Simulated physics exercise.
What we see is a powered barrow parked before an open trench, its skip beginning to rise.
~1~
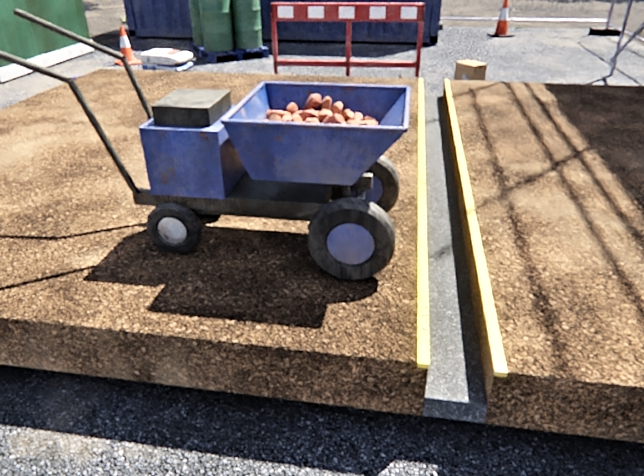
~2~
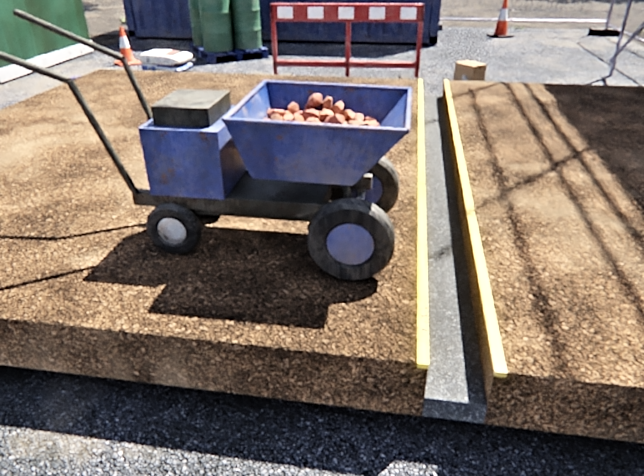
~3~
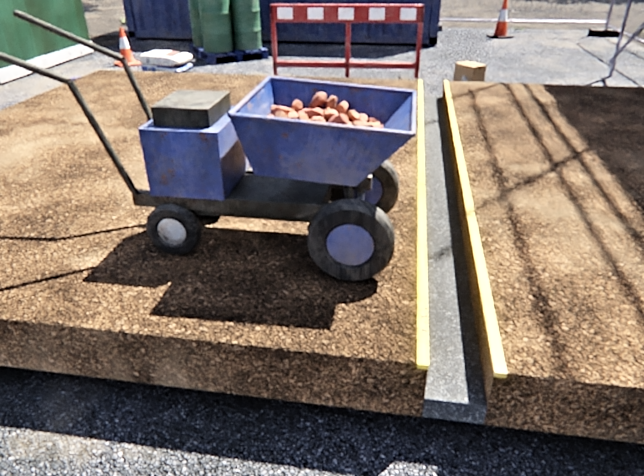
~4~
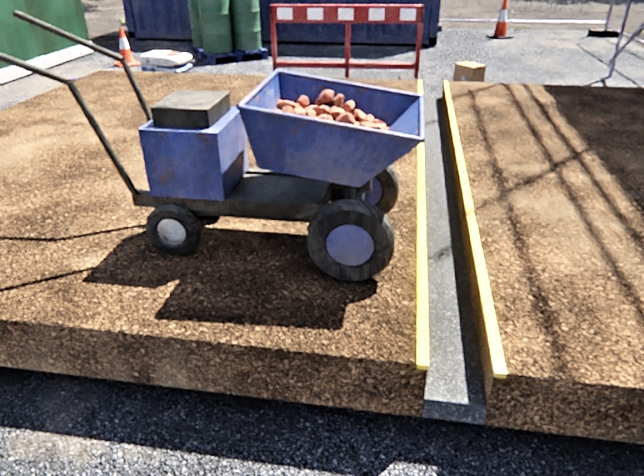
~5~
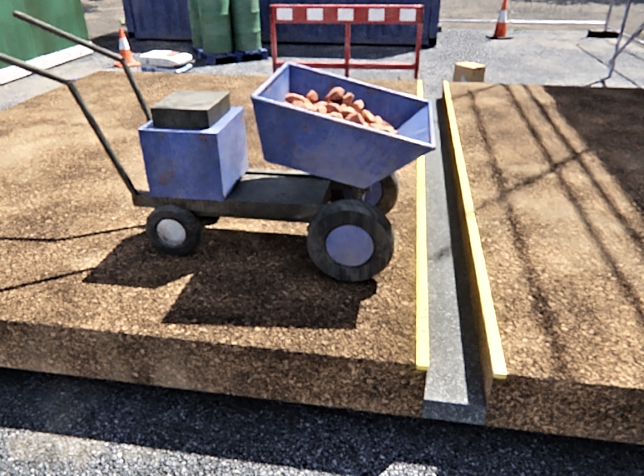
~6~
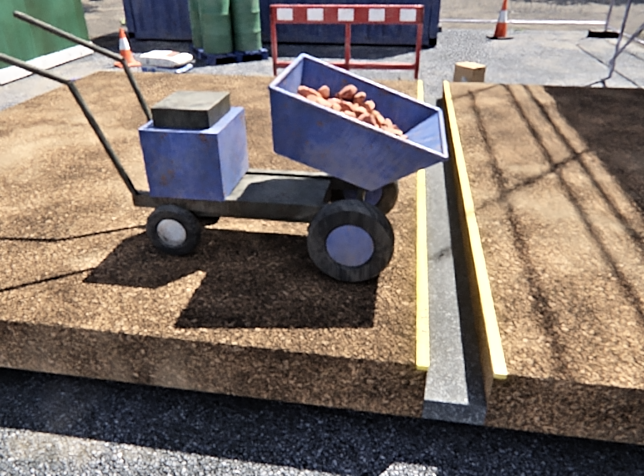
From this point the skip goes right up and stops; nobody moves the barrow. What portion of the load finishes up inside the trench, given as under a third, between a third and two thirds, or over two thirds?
The amount that reaches the trench will stay below a third.
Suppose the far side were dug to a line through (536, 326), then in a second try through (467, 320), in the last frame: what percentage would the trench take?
I'd say some 90 in a hundred, followed by 0 in a hundred.
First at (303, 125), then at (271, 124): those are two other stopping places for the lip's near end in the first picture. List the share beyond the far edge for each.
In order, close to 0 and 0 in a hundred.
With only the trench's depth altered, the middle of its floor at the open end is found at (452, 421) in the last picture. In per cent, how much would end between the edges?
It would be close to 10 percent.
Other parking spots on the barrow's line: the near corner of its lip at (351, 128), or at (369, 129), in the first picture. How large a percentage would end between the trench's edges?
First spot: 90 %, second spot: 80 %.
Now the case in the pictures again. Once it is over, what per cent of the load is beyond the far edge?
That share is about 55 percent.
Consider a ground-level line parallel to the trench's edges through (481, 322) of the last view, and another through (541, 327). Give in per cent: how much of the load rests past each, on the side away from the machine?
In order: 60 percent, then 30 percent.
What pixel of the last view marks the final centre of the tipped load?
Resting centre, last picture - approx. (514, 254).
Soon, skip tipped steeply; all in the skip.
A while on, skip tipped right over; most in the skip; a stray few in or heaped over the trench; about a quarter beyond it.
Towards the end, skip tipped right over; about half in the skip; a small part in or heaped over the trench; about half beyond it.
Finally, skip tipped right over; about a third in the skip; a small part in or heaped over the trench; about half beyond it.
